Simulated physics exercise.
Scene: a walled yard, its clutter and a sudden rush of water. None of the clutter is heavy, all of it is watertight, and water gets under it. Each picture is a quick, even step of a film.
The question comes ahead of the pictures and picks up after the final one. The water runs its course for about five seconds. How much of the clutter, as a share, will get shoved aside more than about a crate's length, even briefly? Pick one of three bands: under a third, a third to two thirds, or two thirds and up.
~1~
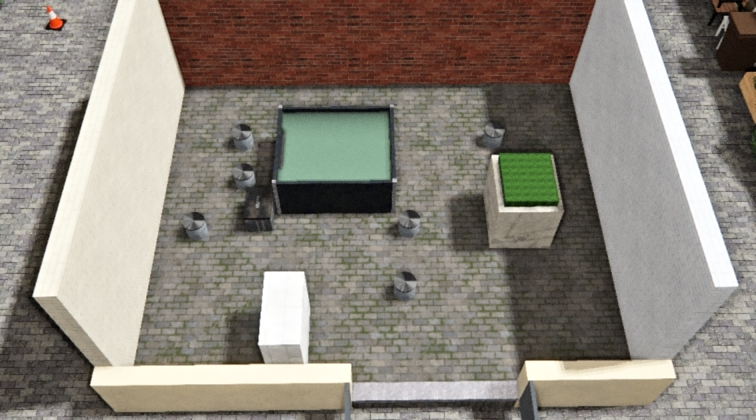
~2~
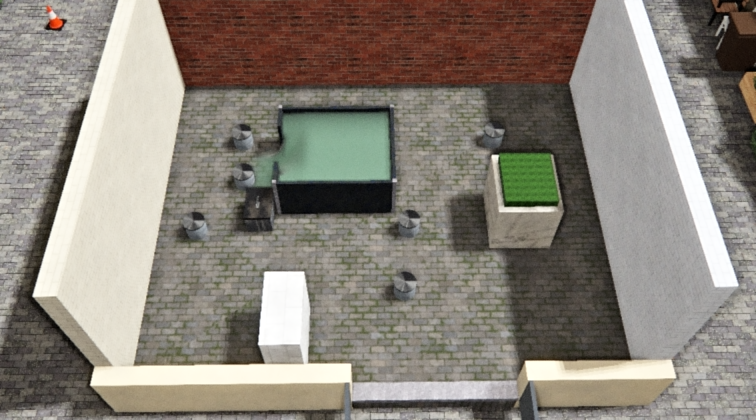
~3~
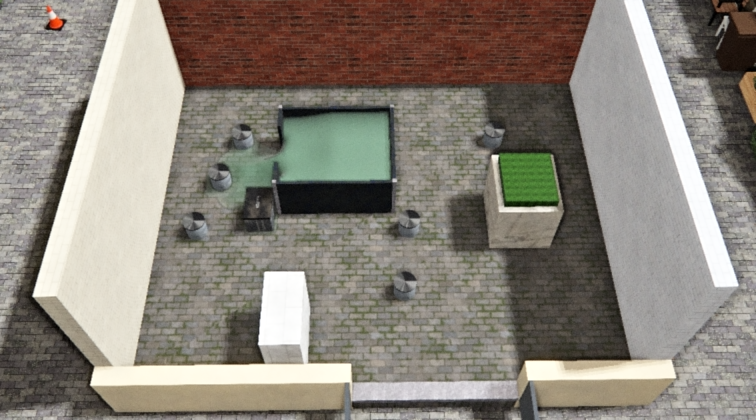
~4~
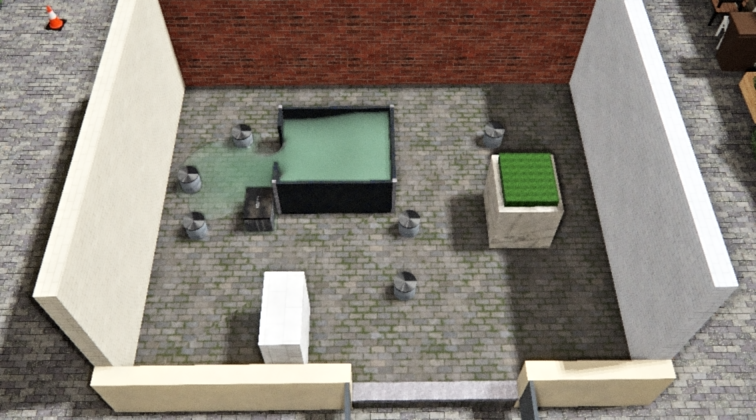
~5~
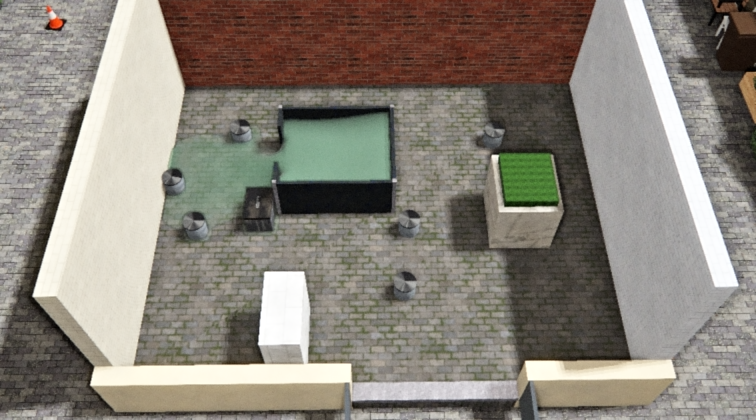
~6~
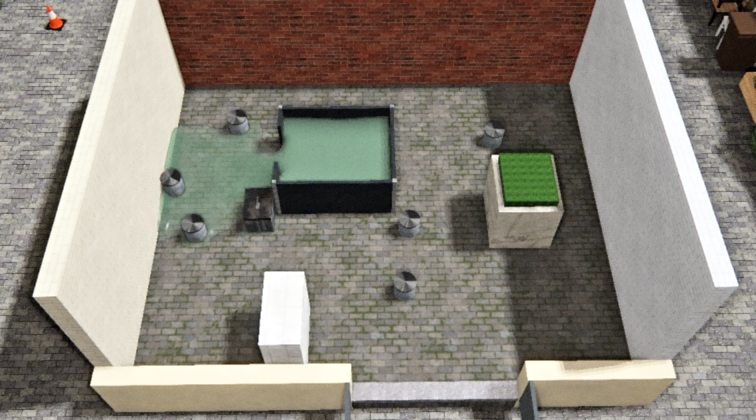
A third to two thirds.
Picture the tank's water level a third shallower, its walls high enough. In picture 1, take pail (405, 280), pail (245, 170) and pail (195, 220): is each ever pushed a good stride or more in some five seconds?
First one stopped before it, second one reached the mark, third one reached the mark.
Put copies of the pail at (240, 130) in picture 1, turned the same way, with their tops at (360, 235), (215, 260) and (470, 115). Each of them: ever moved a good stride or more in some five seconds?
As listed: No, yes, pushed that far.
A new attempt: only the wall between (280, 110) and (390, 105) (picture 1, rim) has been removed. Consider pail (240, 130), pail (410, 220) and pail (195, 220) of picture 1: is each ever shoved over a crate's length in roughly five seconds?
Taking them one at a time, the first gets shoved clear, the second not displaced that far and the third gets shoved clear.
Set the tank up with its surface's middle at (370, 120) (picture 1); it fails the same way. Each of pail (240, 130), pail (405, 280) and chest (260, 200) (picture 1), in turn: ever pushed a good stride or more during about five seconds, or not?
Item one travelled far enough, item two not displaced far, item three not displaced far.
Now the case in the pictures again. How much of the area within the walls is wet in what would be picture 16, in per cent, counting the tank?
Estimate: Near 30 %.
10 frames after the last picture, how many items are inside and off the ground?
The figure is 2.
A moment on, 3 of 8 are well off their spots; 1 afloat.
Next, 2 of 8 are well off their spots; 2 afloat.
Later, 2 of 8 are well off their spots; 2 afloat.
In the end, 3 of 8 are well off their spots, and 4 have been at some point; 3 afloat.
